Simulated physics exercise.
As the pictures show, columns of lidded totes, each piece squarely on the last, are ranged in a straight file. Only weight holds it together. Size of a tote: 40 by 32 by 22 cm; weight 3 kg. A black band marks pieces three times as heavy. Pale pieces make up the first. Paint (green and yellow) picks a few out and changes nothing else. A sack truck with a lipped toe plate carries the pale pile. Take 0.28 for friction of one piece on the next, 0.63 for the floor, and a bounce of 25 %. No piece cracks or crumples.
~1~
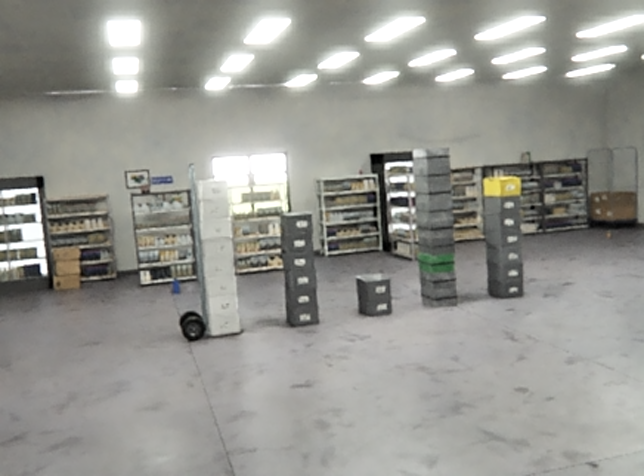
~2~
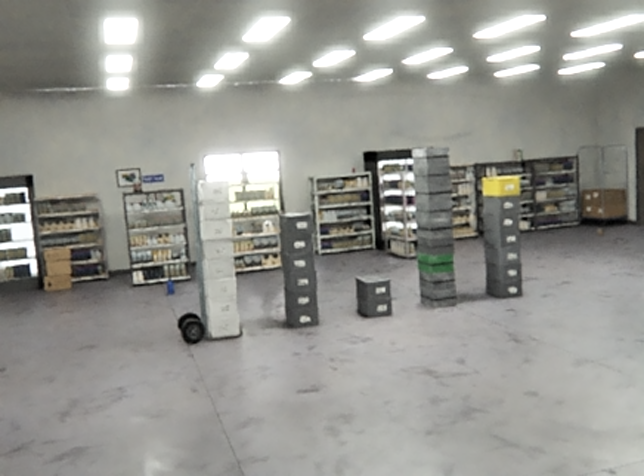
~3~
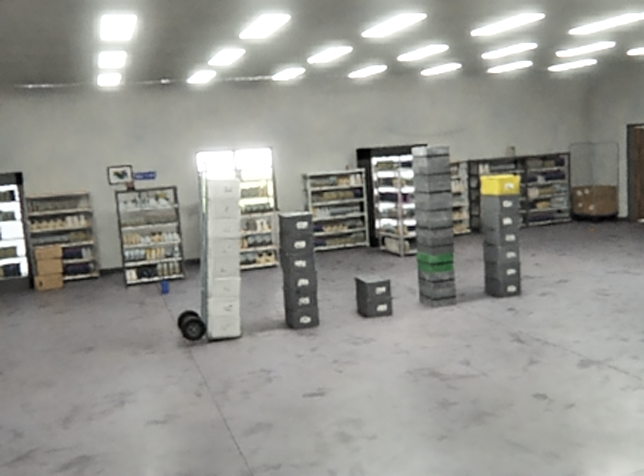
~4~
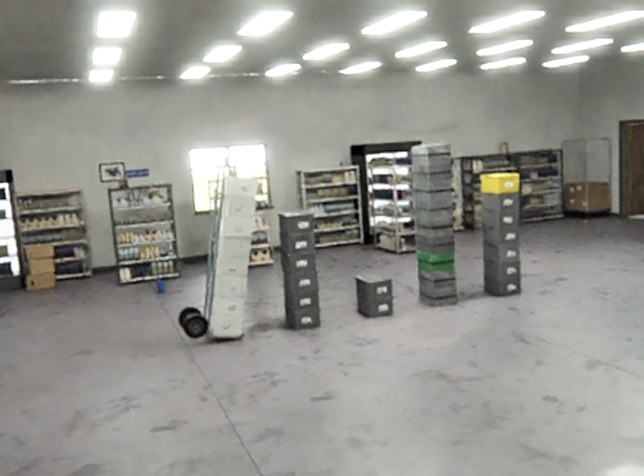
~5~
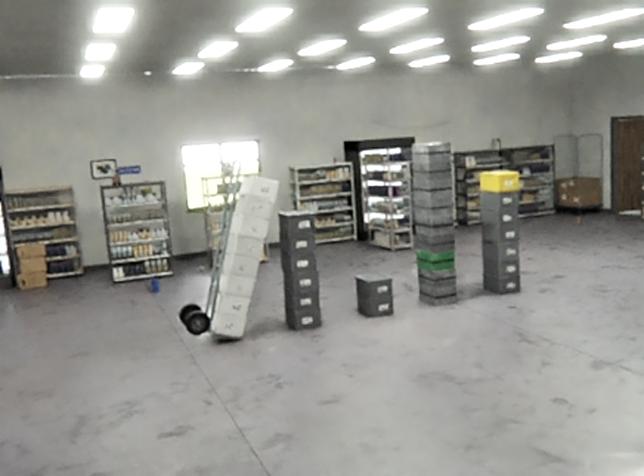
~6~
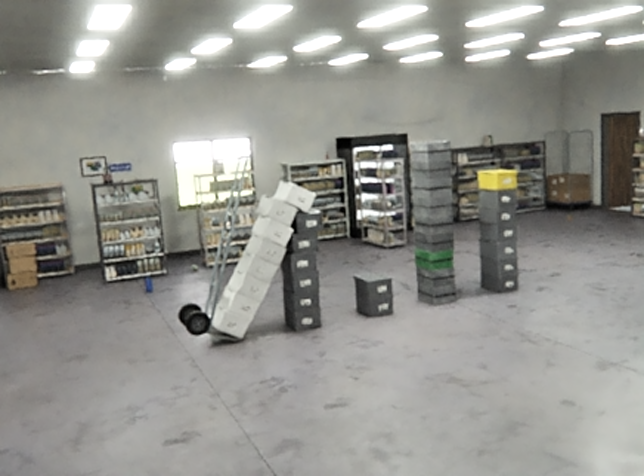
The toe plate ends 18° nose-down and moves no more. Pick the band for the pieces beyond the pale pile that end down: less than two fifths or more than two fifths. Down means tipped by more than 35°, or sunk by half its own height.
Under two fifths of them.
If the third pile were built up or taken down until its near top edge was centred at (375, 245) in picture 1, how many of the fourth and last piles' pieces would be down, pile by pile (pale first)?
In that case fourth 0, last 0.
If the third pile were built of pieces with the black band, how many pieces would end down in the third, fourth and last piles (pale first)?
In that case third 0, fourth 0, last 0.
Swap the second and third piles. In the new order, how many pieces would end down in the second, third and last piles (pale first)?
In that case second 0, third 2, last 0.
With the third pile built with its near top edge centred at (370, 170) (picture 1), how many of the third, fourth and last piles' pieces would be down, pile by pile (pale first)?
Then third 7, fourth 9, last 6.
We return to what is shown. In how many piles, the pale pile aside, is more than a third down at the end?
1 in all.
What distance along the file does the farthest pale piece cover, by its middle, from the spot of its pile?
Some 240 cm.
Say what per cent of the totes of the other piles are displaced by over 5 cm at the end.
Shifted: 30 per cent.
Then, 0.22 s later than the last frame, 5 of the pale pile down; none of the 24 other totes down, 6 disturbed.
Then, 0.50 s later than the last frame, 8 of the pale pile down; none of the 24 other totes down, 6 disturbed.
Then, 0.88 s later than the last frame, 8 of the pale pile down; 5 of the 24 other totes down.
When it is over, 7 of the pale pile down; 5 of the 24 other totes down; yellow tote unmoved; green tote unmoved. That is 21 per cent. In pixels of the last frame, middles, yellow tote near (497, 180), green tote near (435, 258).
